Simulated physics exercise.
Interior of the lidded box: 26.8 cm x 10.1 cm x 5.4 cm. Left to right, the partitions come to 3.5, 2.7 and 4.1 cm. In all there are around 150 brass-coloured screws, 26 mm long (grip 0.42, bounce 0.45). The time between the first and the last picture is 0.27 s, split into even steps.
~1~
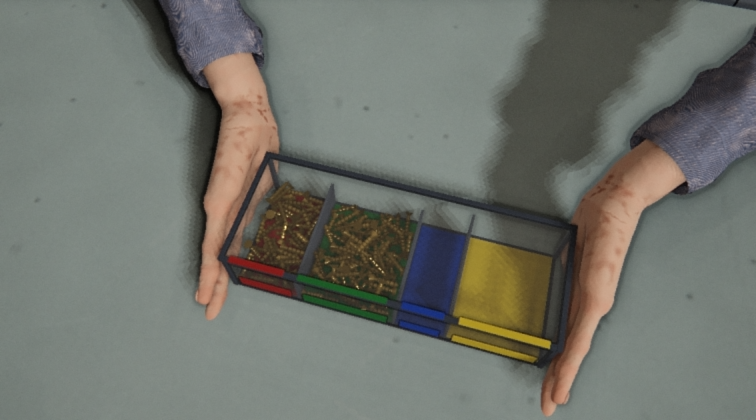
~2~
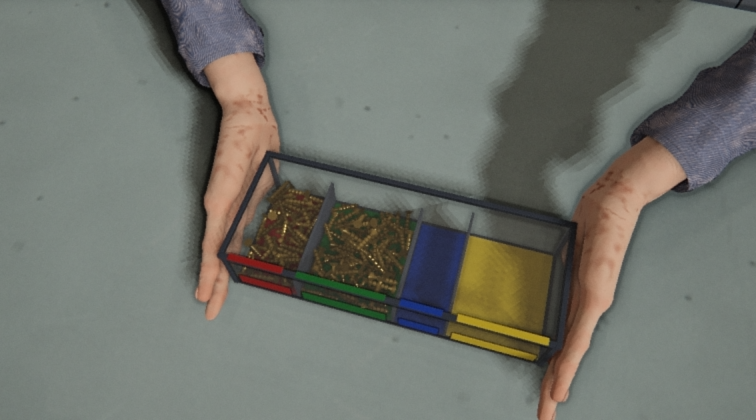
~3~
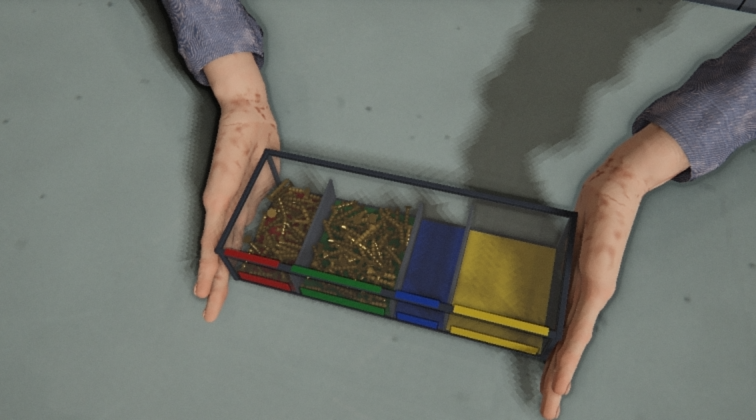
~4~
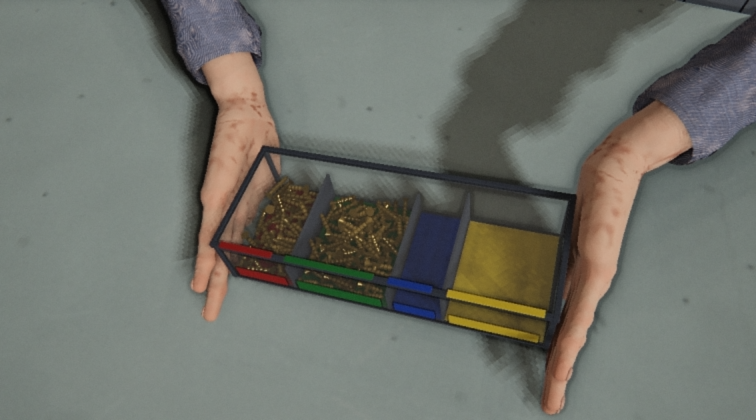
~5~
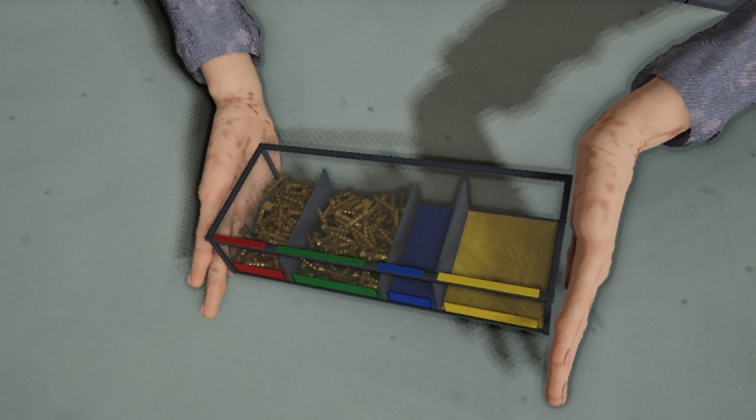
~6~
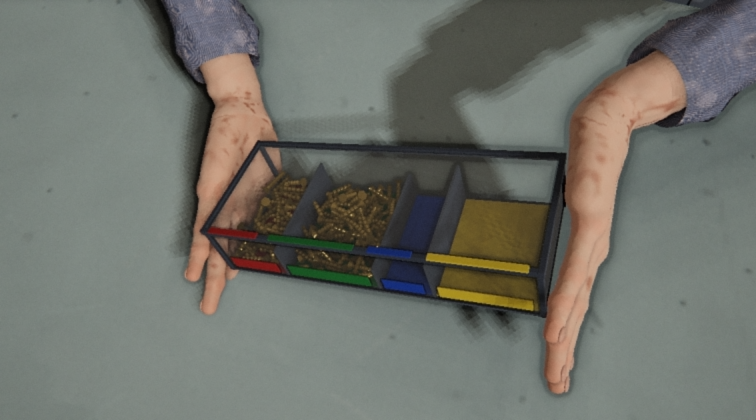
Two hands held a clear box with red, green, blue and yellow sections and slowly tilted it, while the brass-coloured screws stayed heaped in the red and green sections on the left.
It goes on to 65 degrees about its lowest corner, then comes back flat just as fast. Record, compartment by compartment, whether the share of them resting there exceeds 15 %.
Red compartment: Exceeds; blue compartment: Does not exceed; green compartment: Exceeds; yellow compartment: Does not exceed.
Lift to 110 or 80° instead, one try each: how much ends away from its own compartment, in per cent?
Try one gives around 20 %, try two around 10 %.
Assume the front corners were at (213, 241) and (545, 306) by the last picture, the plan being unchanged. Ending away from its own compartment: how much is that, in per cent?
In that case some 0 per cent.
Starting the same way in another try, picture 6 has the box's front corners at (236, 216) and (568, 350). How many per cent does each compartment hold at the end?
In the end red holds 40 %, blue holds 15 %, green holds 50 % and yellow holds 0 %.
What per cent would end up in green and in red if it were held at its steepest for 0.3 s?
Green 60, red 40.
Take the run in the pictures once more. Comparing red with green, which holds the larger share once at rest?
It's the green one that holds more.
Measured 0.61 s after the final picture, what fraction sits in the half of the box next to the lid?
Around 20 %.
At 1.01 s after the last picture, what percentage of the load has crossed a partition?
I'd say around 5 per cent.
Then, 0.61 s after the last picture, tilt 63 degrees; red 40 %, green 60 %.
Then, 1.01 s after the last picture, tilt 26 degrees; red 40 %, green 60 %.
Then, 1.50 s after the last picture, tilt 0 degrees; red 40 %, green 60 %.
In the end, red 40 %, blue 0 %, green 60 %, yellow 0 %.
